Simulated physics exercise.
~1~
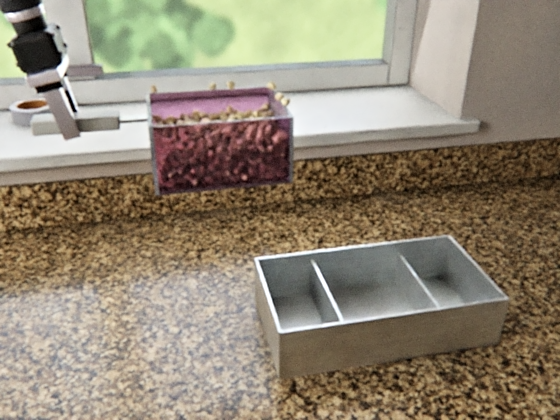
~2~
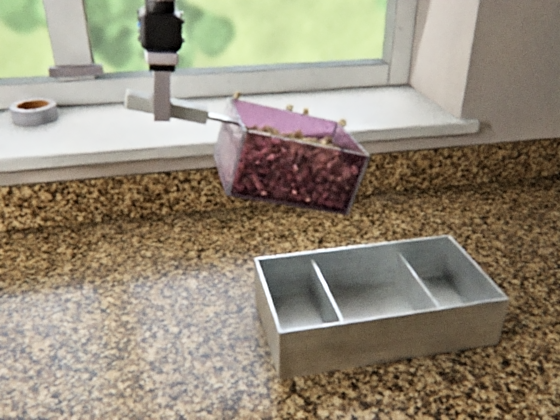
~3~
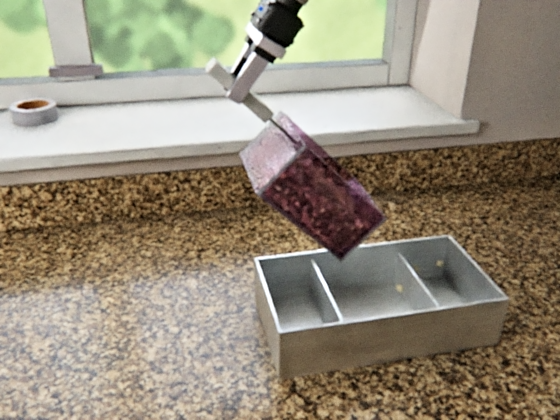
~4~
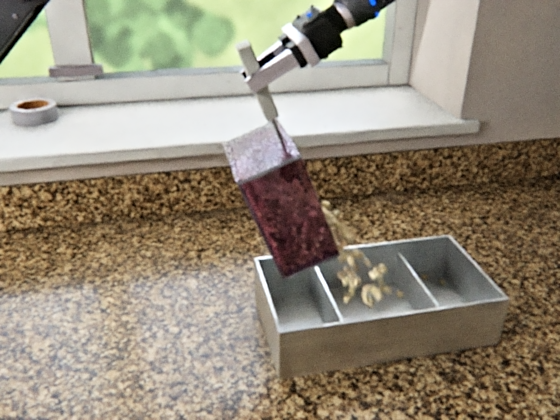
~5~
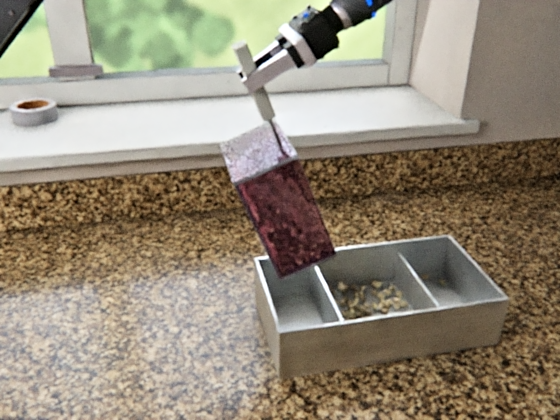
A robot arm tips a purple box, spilling some beans into a gray tray's middle compartment.
